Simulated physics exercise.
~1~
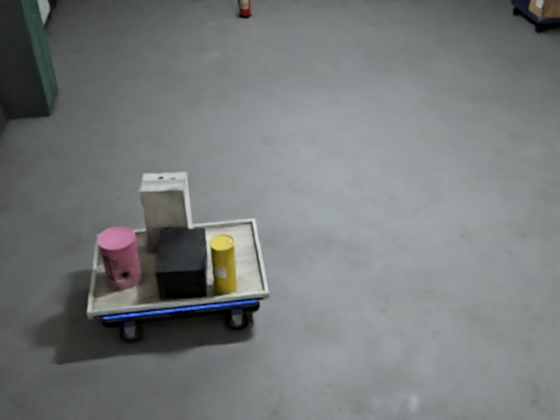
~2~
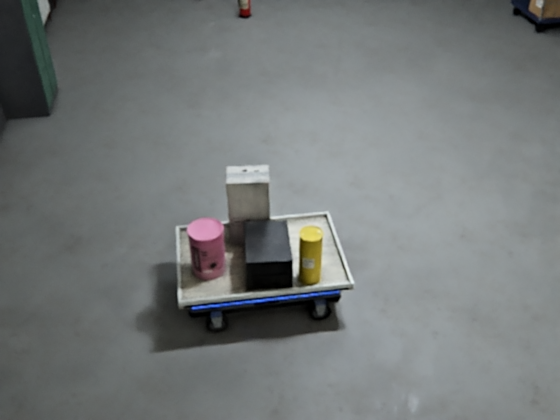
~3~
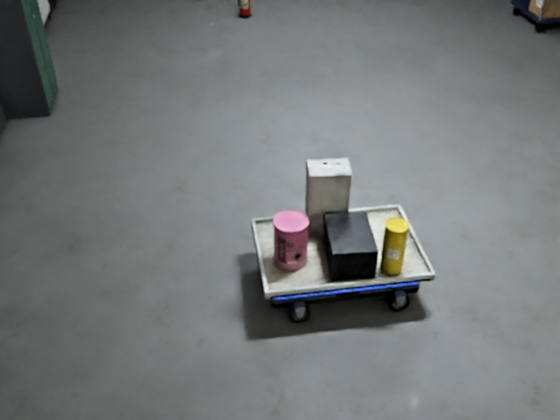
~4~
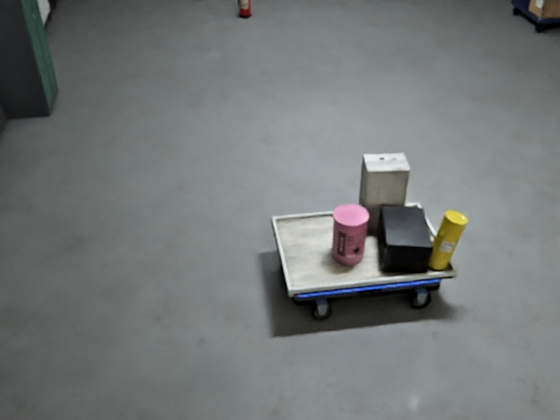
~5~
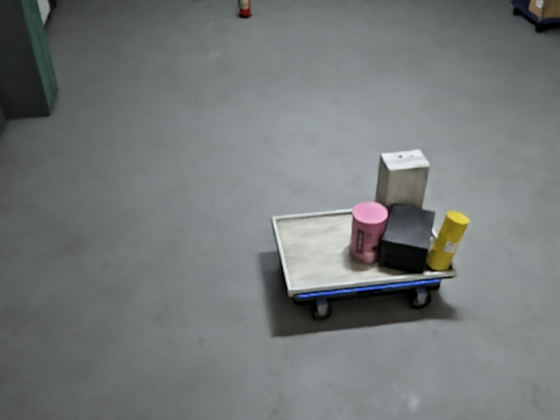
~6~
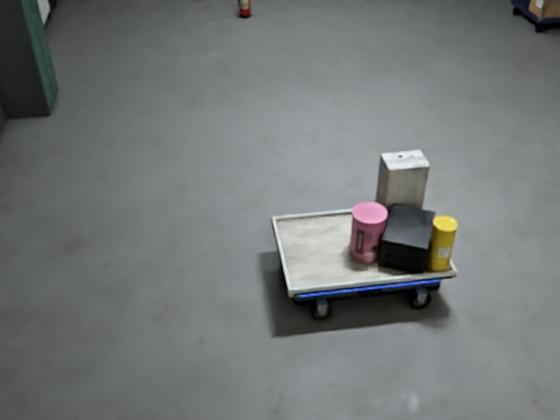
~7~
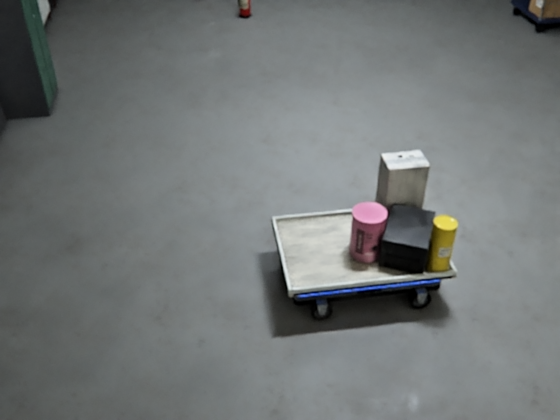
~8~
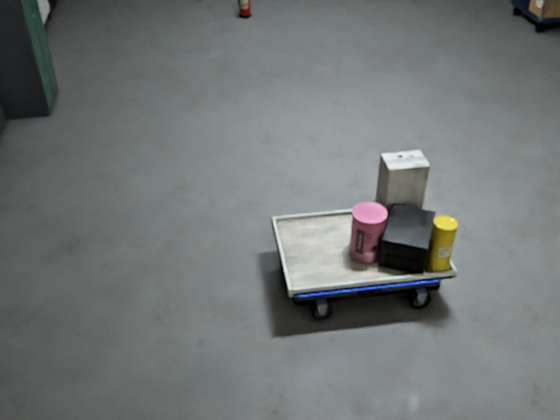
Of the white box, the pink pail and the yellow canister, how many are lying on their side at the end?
None of them are lying down; the white box, the pink pail and the yellow canister are all standing upright at the end.
